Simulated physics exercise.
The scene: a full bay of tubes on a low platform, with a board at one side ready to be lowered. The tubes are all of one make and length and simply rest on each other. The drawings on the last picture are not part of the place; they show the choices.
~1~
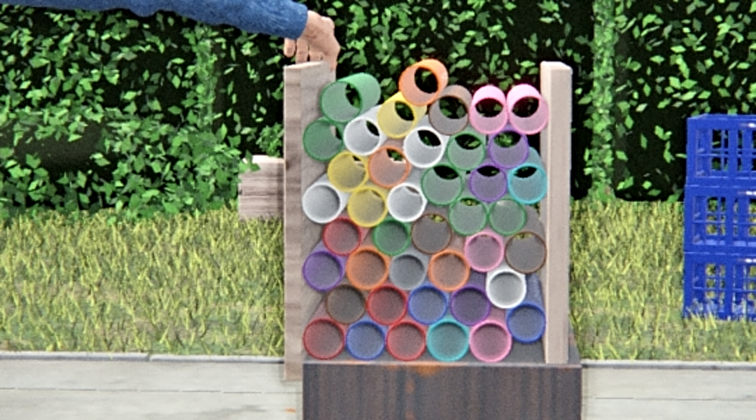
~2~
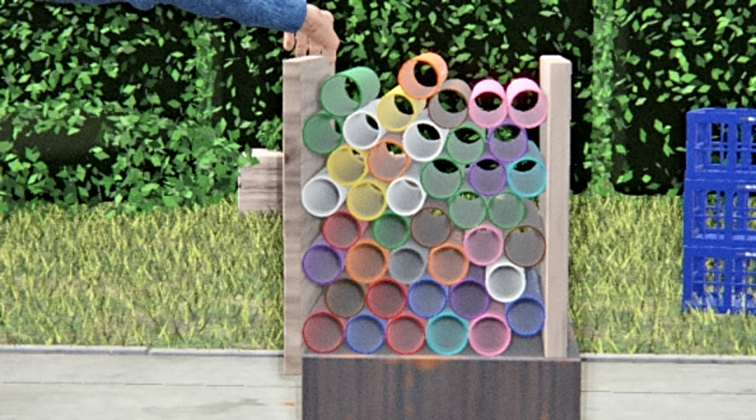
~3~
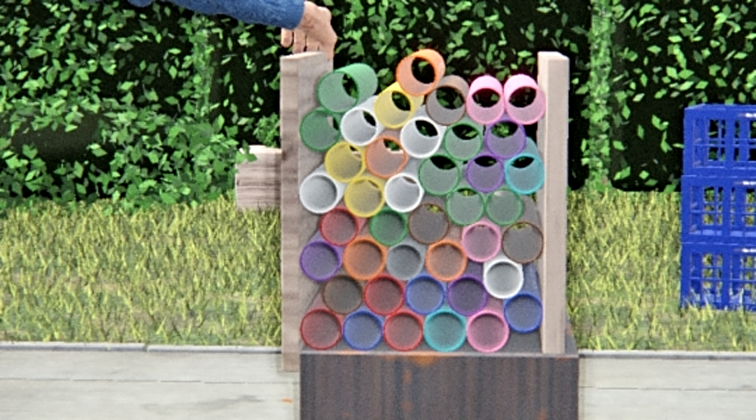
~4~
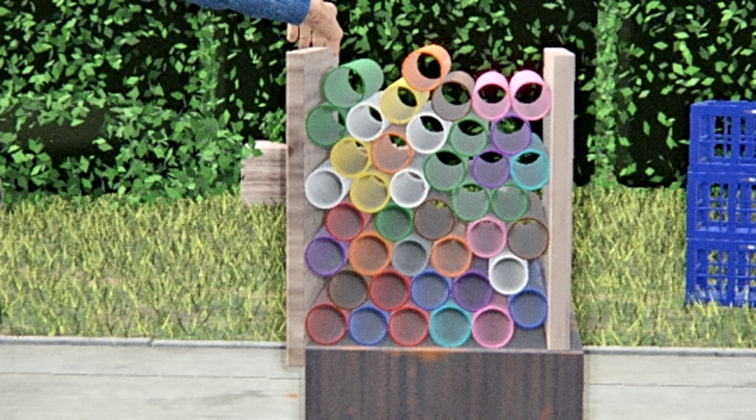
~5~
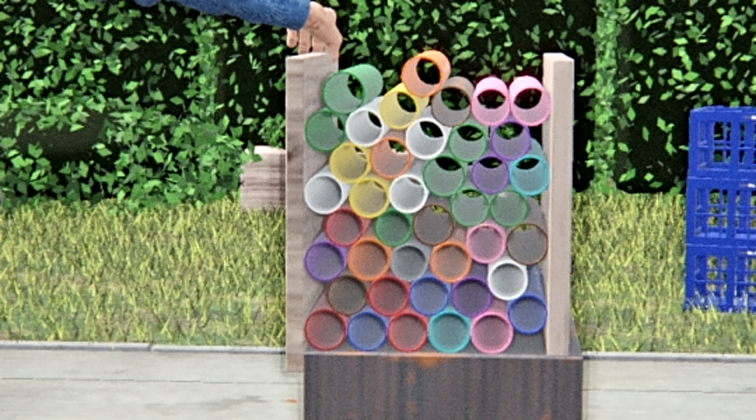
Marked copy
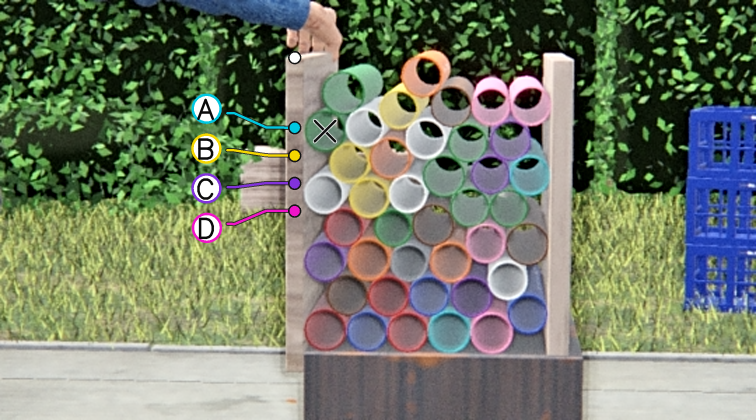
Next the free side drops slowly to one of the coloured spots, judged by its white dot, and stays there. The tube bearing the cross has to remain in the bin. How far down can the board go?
The answer is mark B.
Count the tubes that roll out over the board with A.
With A, none.
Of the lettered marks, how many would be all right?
Two of the four.
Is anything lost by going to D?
Yes.
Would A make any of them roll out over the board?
No.
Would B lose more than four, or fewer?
It loses fewer than four.
On the marked copy, A at (295, 127); B at (295, 156); C at (295, 183); D at (295, 211); the cross at (325, 131); the white dot at (295, 58).
With B. Early on, top of the board (304, 107).
Further on, top of the board (304, 155).
At the end, top of the board (304, 155), none out over the board, the crossed one still inside.
As for the rest, A keeps the crossed one inside; C lets the crossed one out; D lets the crossed one out.
